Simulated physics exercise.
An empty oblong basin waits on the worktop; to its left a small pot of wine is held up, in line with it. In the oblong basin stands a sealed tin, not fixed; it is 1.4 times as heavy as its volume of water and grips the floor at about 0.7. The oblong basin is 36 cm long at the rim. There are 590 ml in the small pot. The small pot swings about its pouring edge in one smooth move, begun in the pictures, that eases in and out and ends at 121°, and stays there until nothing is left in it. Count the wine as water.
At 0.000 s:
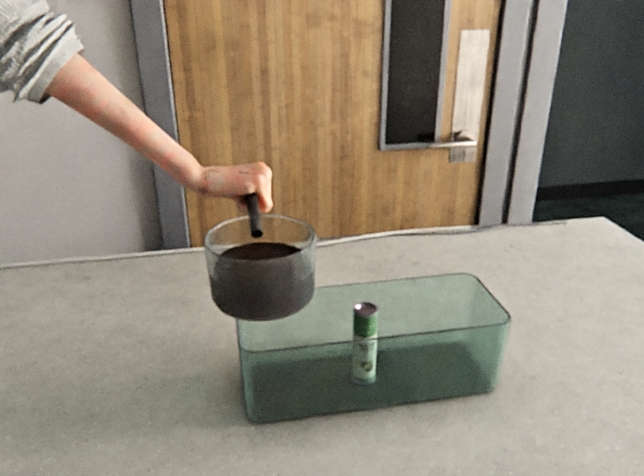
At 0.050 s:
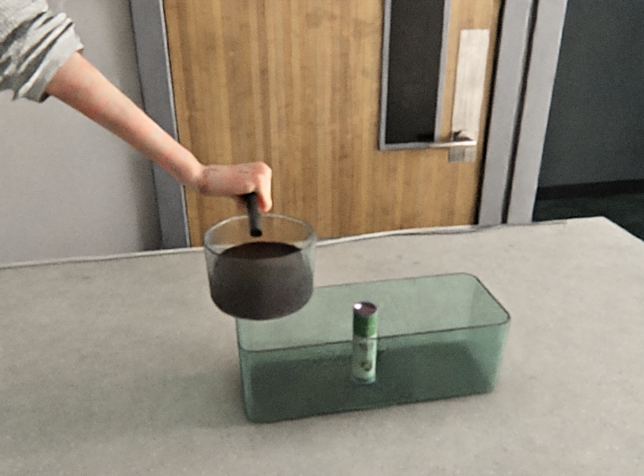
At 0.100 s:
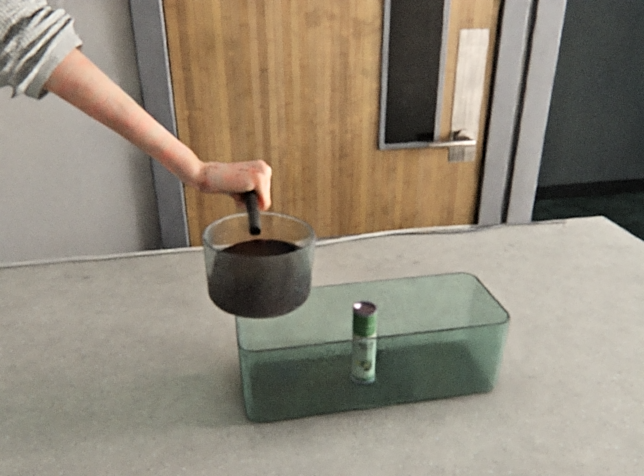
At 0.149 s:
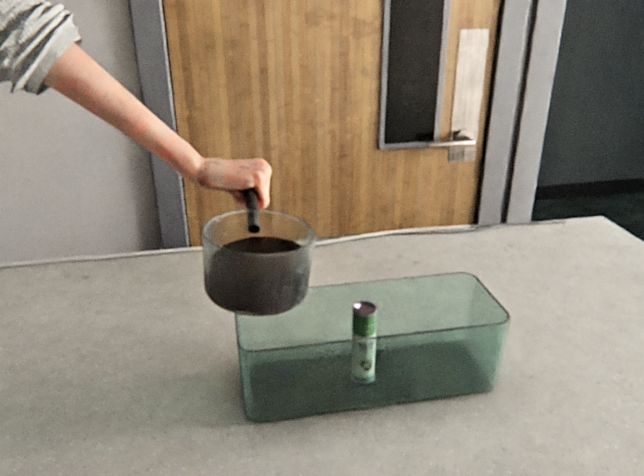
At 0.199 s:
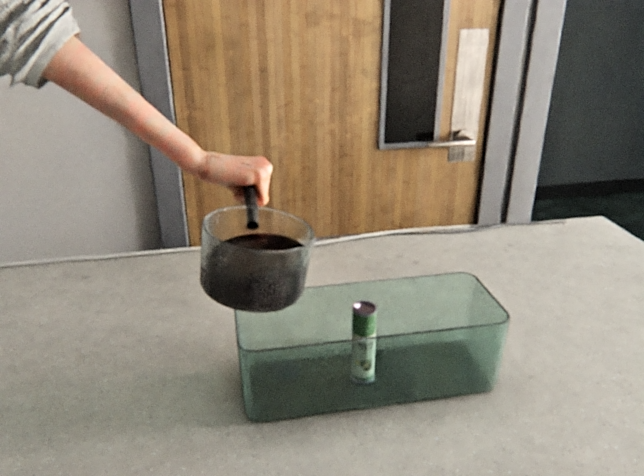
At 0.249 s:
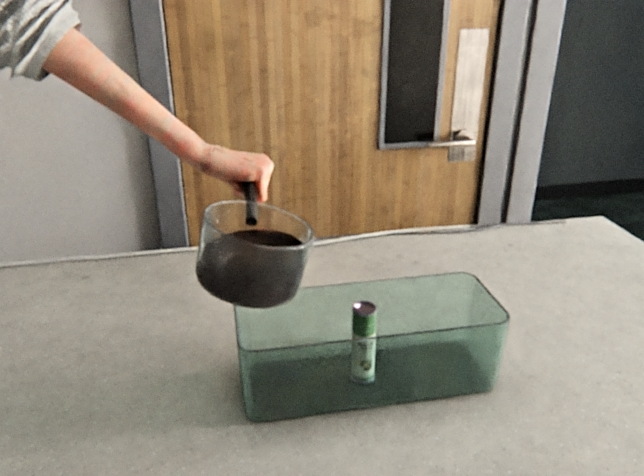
A small clear pot of dark liquid, held by a hand above a green oblong basin's left end, tilting slightly clockwise.
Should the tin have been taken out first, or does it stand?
The tin stays up.
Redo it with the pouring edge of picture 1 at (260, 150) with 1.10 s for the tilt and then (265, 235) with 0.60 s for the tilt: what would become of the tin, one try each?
First it keeps standing; then it falls.
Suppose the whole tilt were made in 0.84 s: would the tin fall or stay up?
The tin remains upright.
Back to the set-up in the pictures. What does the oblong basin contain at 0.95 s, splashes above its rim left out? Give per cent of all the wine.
About 72 per cent.
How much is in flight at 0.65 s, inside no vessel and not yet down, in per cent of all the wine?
Some 30 per cent.
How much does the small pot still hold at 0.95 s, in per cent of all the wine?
Near 7 in a hundred.
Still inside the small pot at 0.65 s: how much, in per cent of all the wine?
Near 70 in a hundred.
Then, 0.65 s in, the tilt is 78° and 70 per cent is still to pour; the tin stands where it began.
Then, 0.95 s in, the tilt is 116° and 7 per cent is still to pour; the tin stands where it began.
Then, 1.26 s in, the tilt is 121° and 0 per cent is still to pour; the tin stands where it began.
Then, 1.60 s in, the tilt is 121° and 0 per cent is still to pour; the tin stands where it began.
Finally, the tin stands where it began.
